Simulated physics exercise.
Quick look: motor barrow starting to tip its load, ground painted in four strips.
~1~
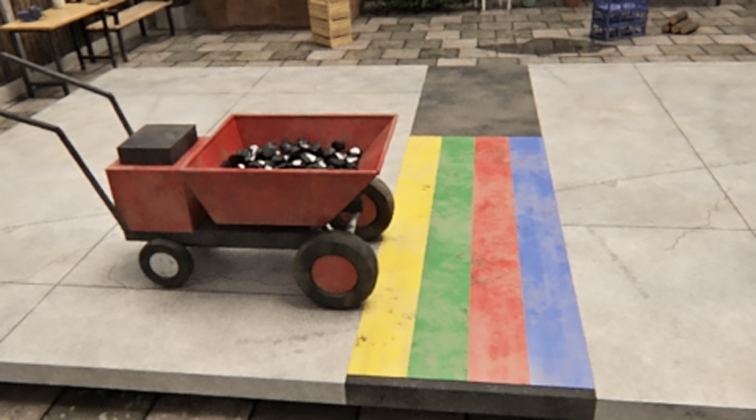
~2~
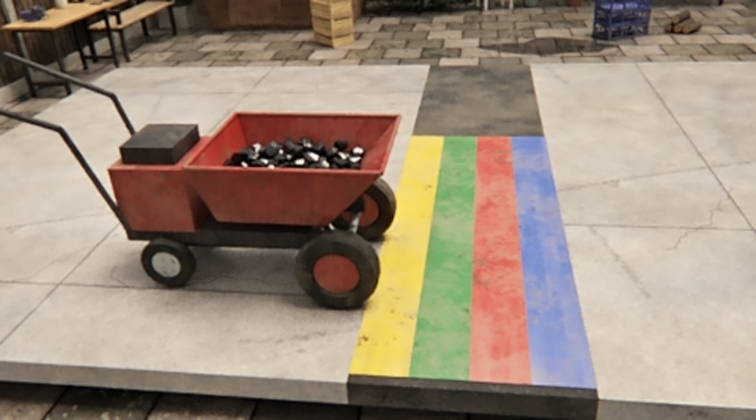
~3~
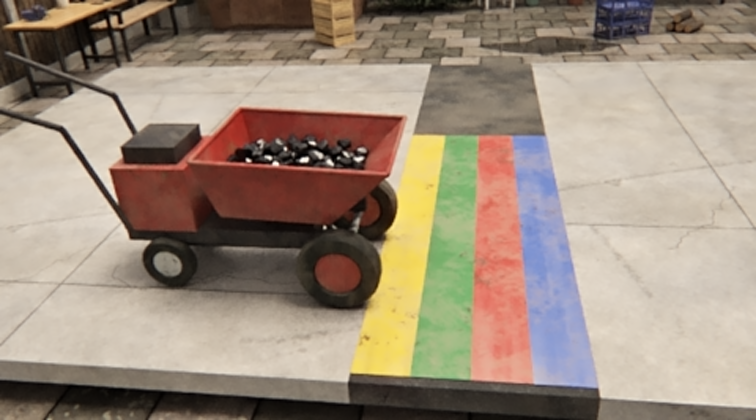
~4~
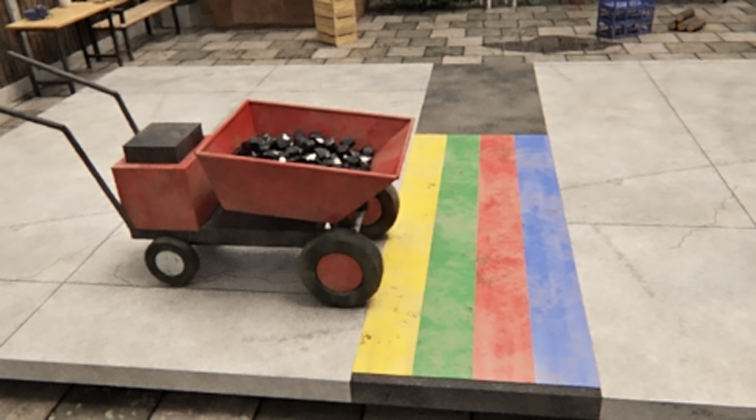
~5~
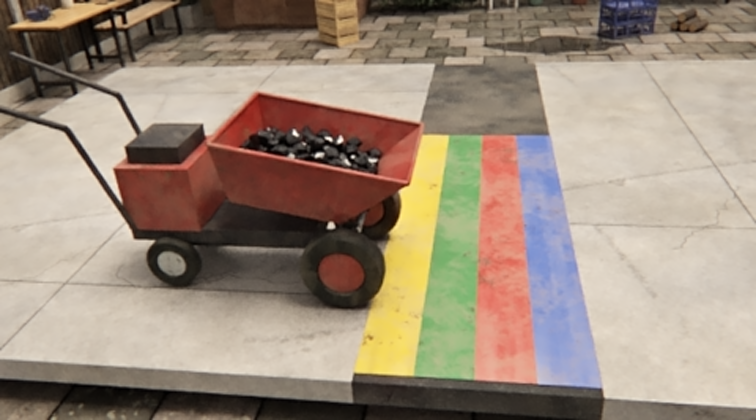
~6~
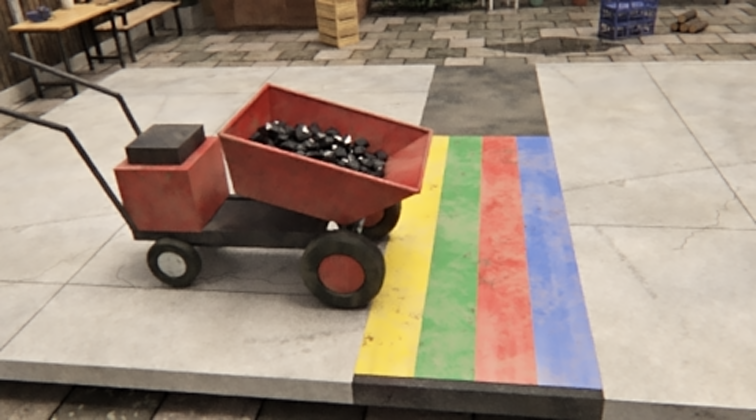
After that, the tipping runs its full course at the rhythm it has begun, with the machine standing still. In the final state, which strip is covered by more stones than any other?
The red strip is.
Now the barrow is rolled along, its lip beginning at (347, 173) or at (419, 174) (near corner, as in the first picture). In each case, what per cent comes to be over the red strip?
You'd get around 30 in a hundred, then 20 in a hundred.
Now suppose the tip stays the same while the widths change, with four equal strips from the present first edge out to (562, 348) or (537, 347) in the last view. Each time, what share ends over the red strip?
Shares in turn: 40 %; 20 %.
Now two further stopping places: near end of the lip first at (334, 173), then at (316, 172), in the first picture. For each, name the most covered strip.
So the first one goes to that green strip and the second to the strip in green.
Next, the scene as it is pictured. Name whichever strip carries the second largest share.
The next spot goes to the strip in blue.
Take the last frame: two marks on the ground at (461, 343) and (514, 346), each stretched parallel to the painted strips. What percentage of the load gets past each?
I reckon some 80 per cent and some 40 per cent.
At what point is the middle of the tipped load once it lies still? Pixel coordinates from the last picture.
I'd say the middle ends up at about (514, 268).
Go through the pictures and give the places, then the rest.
Lip of the skip near (377, 173), level; top of the load near (270, 169), lumps of coal; yellow strip near (385, 335); green strip near (440, 338); red strip near (497, 340); blue strip near (556, 343), in the first frame.
Lip of the skip near (381, 174), level; top of the load near (273, 167), in the second frame.
Lip of the skip near (387, 175), tipped barely; top of the load near (278, 164), in the third frame.
Lip of the skip near (397, 178), tipped a little; top of the load near (284, 160), in the fourth frame.
Lip of the skip near (408, 184), tipped a little; top of the load near (283, 154), in the fifth frame.
Lip of the skip near (418, 192), tipped clearly; top of the load near (291, 150); yellow strip near (392, 334); green strip near (447, 337); red strip near (505, 340); blue strip near (564, 344), in the sixth frame.
Shortly afterwards, skip tipped steeply; the whole lot in the skip.
Next, skip tipped steeply; all but a few in the skip; only a few over the green strip; a little over the red strip.
Some moments later, skip tipped right over; near a quarter in the skip; a little over the green strip; near half over the red strip; near a quarter over the blue strip; only a few off the paint.
In the end, skip tipped right over; near a quarter in the skip; none at all over the yellow strip; a little over the green strip; near half over the red strip; near a quarter over the blue strip; only a few off the paint.
